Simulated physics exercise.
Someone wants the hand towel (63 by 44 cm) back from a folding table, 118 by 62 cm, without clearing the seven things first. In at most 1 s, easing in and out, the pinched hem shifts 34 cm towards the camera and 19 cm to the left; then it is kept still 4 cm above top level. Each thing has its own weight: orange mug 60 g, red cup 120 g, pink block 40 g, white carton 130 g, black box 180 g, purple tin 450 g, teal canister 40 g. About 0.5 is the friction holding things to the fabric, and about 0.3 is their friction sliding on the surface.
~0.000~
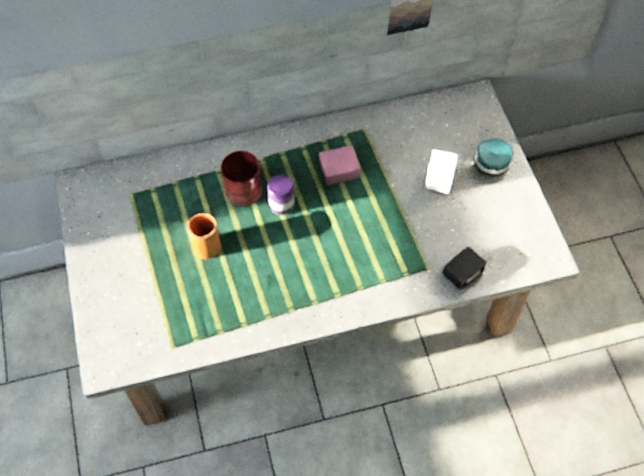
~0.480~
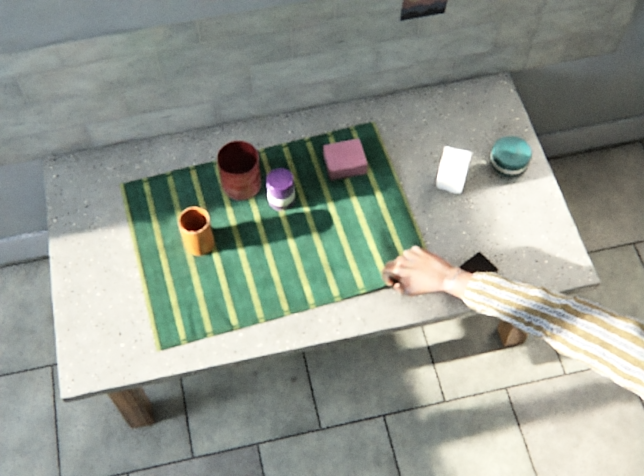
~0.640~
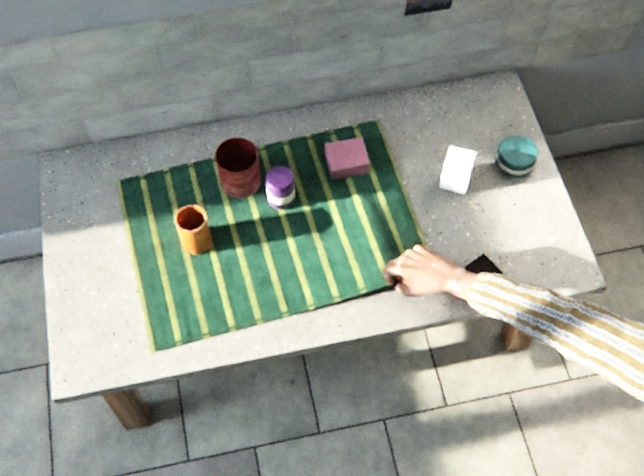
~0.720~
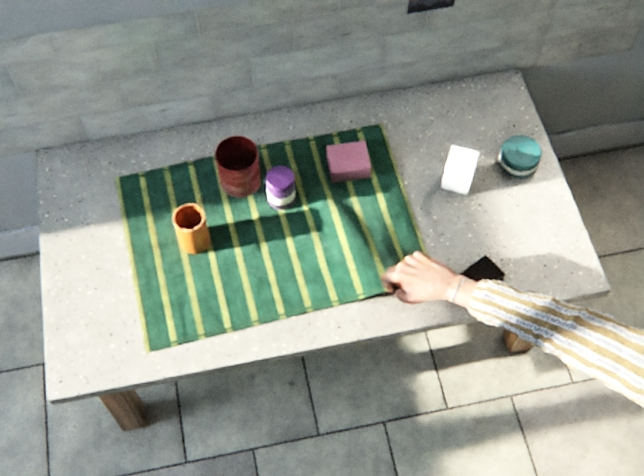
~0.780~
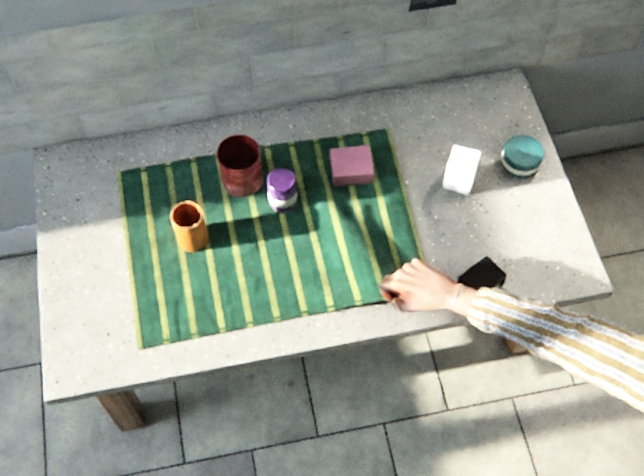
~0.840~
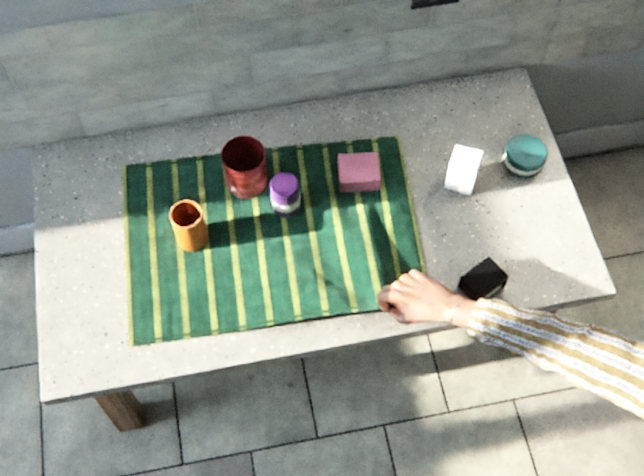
A hand pinches the striped green towel's near edge and tugs it slightly, objects still on it.
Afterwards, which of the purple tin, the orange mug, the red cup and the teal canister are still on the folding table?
Purple tin: Aboard; orange mug: Aboard; red cup: Aboard; teal canister: Aboard.
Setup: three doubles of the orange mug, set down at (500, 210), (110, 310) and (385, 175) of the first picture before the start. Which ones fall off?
Log, in listed order - kept / kept / lost.
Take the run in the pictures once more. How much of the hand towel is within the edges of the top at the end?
Near 60 in a hundred.
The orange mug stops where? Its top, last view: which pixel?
It comes to rest at about (218, 274).
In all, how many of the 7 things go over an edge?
Total: 1.
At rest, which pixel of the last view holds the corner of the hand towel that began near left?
Around pixel (105, 362).
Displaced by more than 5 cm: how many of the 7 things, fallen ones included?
All told, 4.
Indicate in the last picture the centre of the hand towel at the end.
Its centre lands at about (296, 333).
After 1.0 s, 95 % of the hand towel is still over the top; purple tin 9 cm off its start, red cup 8 cm off its start, orange mug 2 cm off its start.
After 1.2 s, 80 % of the hand towel is still over the top; purple tin 19 cm off its start, red cup 17 cm off its start, orange mug 7 cm off its start.
After 1.4 s, 70 % of the hand towel is still over the top; purple tin 27 cm off its start at (324, 283), red cup 24 cm off its start at (304, 230), orange mug 12 cm off its start at (217, 258).
After 1.6 s, 60 % of the hand towel is still over the top; purple tin 32 cm off its start, red cup 28 cm off its start, orange mug 15 cm off its start.
After 3.2 s, 60 % of the hand towel is still over the top; purple tin 32 cm off its start at (326, 304), red cup 28 cm off its start at (307, 249), orange mug 15 cm off its start at (218, 274), teal canister 0 cm off its start at (527, 150).
